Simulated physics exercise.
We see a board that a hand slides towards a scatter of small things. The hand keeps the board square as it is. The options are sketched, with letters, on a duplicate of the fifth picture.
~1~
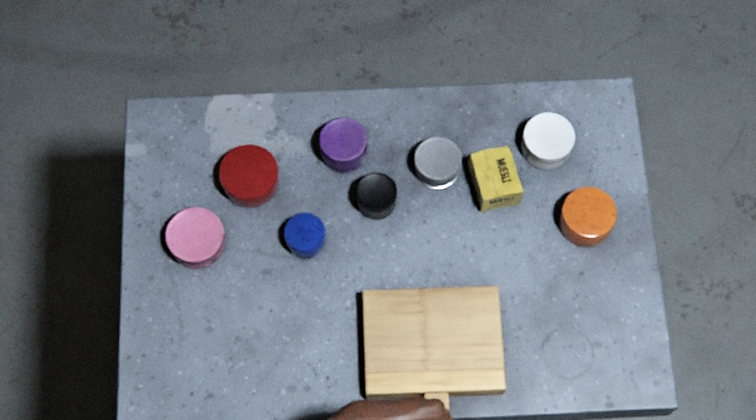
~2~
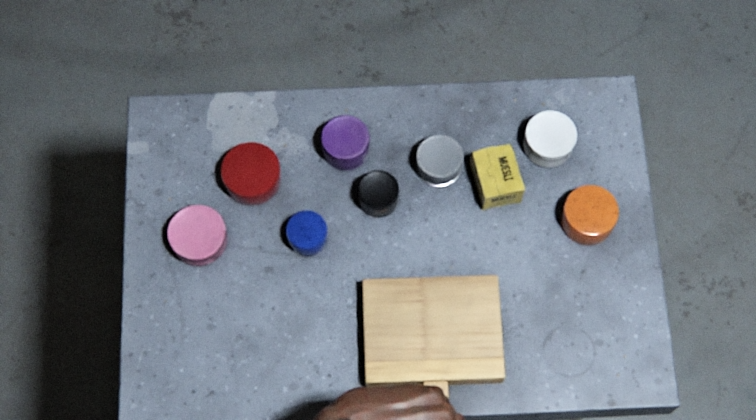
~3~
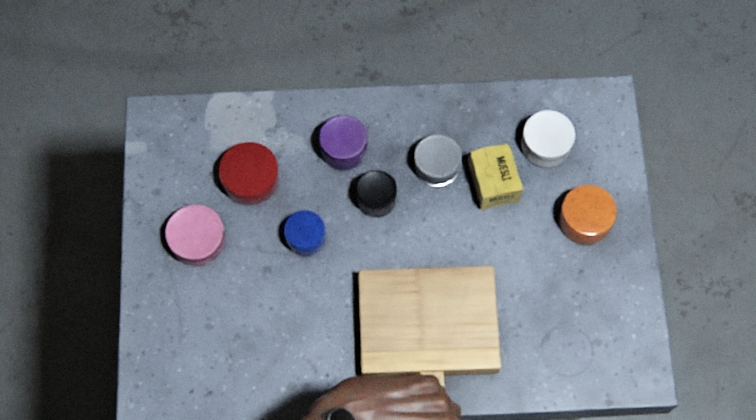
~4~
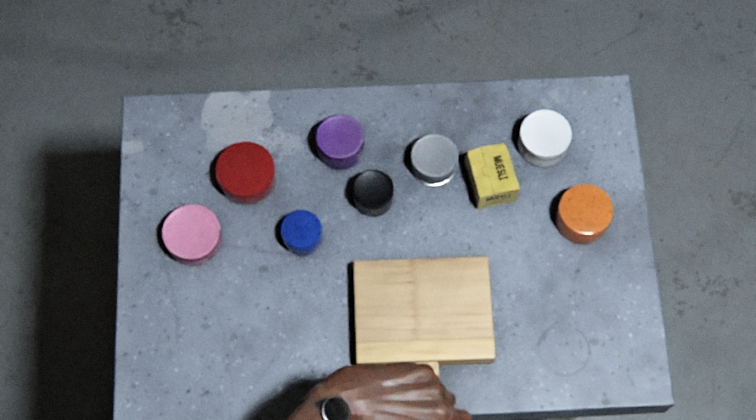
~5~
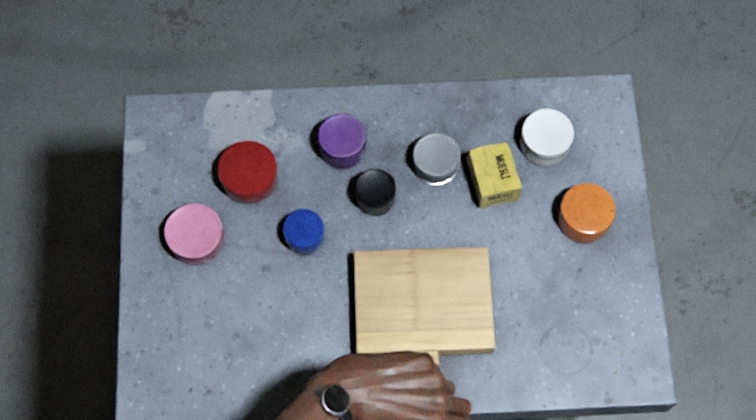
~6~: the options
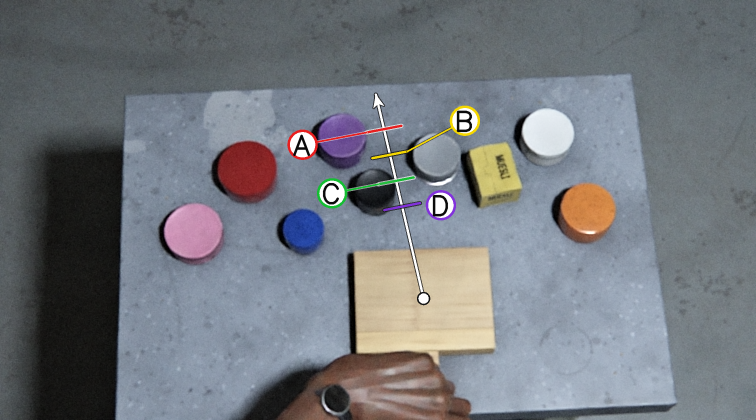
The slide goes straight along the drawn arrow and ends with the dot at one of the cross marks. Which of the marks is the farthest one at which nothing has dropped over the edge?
It should halt at B.
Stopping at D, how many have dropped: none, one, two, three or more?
By then, none.
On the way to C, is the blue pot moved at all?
No.
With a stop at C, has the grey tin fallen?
No.
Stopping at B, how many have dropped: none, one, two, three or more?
In all, none.
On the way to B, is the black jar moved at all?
Yes.
On the copy, A at (384, 129); B at (390, 155); C at (396, 181); D at (402, 206); the arrow from (424, 299) to (376, 94); the white dot at (424, 299).
On B. First, board (410, 247); black jar (374, 180); orange pot (586, 214).
Then, board (398, 195); purple tub (333, 123); grey tin (433, 126).
Finally, board (390, 159); purple tub (330, 93); grey tin (429, 91); nothing has fallen.
By contrast, A drops the black jar, purple tub and grey tin; C is safe but short; D is safe but short.
